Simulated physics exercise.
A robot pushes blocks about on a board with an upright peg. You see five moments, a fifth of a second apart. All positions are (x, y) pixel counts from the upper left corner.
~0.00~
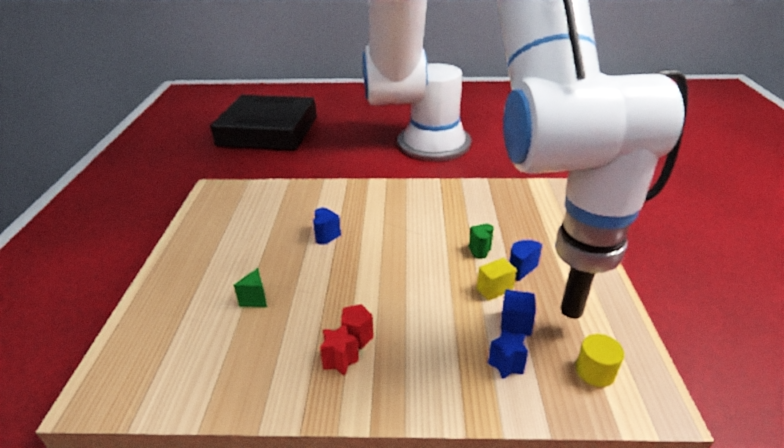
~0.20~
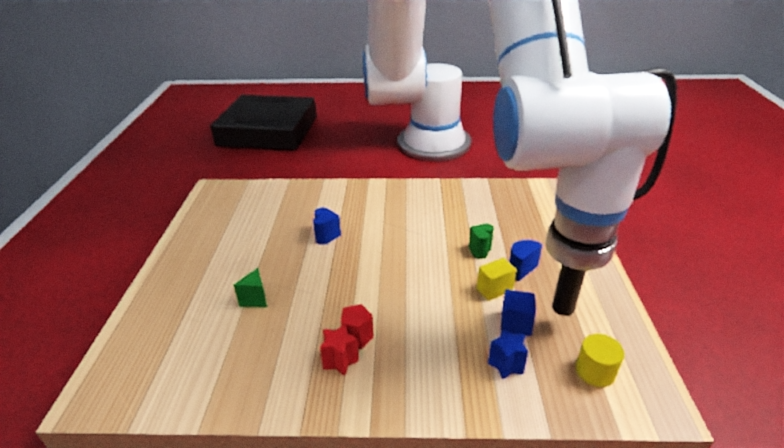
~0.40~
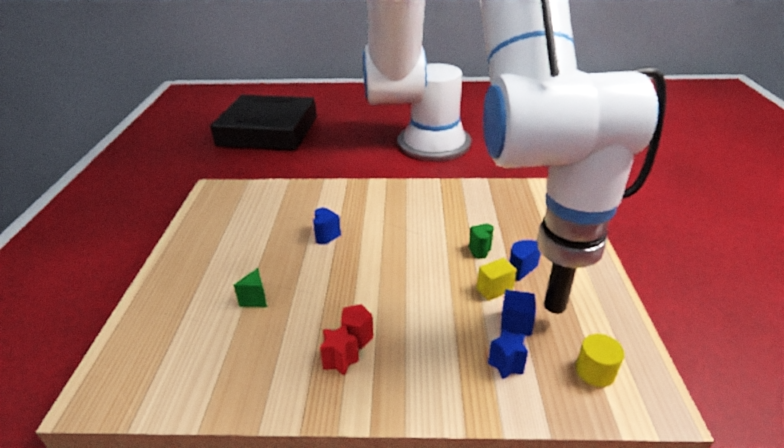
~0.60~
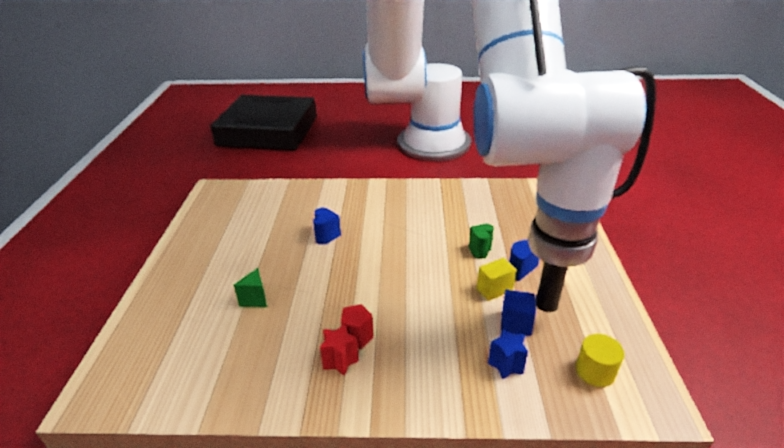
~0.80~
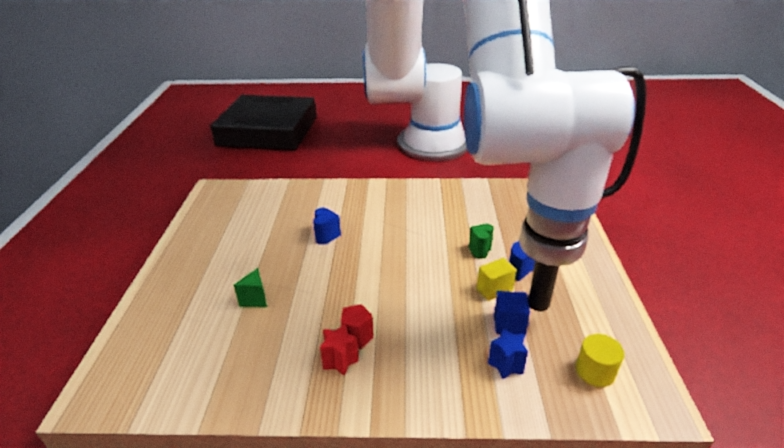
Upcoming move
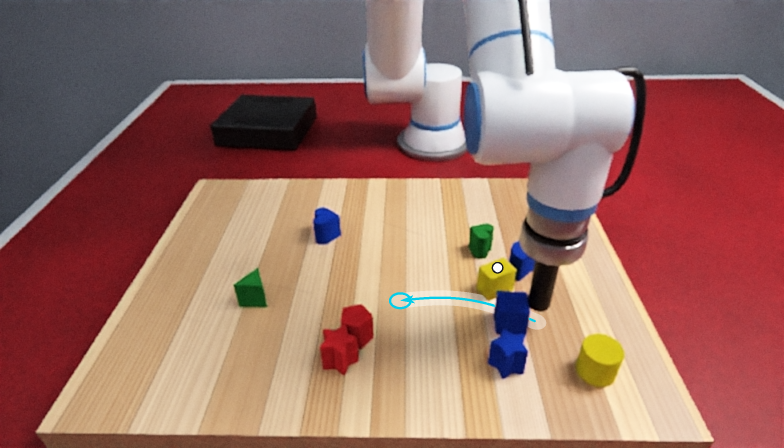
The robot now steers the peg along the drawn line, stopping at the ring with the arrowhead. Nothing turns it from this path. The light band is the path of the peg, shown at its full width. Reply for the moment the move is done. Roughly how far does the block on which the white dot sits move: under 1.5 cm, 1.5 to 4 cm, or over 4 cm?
Result: Under 1.5 cm.
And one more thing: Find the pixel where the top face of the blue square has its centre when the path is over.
The point I'd pick in the picture is (486, 300).
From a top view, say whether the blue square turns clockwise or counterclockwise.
From above, it turns counterclockwise.
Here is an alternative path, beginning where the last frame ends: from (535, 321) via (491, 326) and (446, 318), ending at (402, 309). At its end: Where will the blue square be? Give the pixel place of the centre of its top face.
At (429, 312).
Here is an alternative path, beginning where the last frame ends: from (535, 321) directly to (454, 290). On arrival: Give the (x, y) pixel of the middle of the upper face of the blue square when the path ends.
Its top middle: (488, 299).
The line goes from (535, 321) through (490, 305) and (445, 298) to (400, 301); the dot is on the yellow rectangle.
On the path given first. One third of the way, peg (491, 288); yellow rectangle (495, 267), turned 15° clockwise; blue square (487, 300), turned 70° anticlockwise.
Two thirds of the way, peg (445, 282); yellow rectangle (492, 266), turned 35° clockwise; blue square (486, 300), turned 75° anticlockwise.
At the end, peg (400, 285); yellow rectangle (492, 266), turned 35° clockwise; blue square (486, 300), turned 75° anticlockwise; blue D-shaped block unmoved.
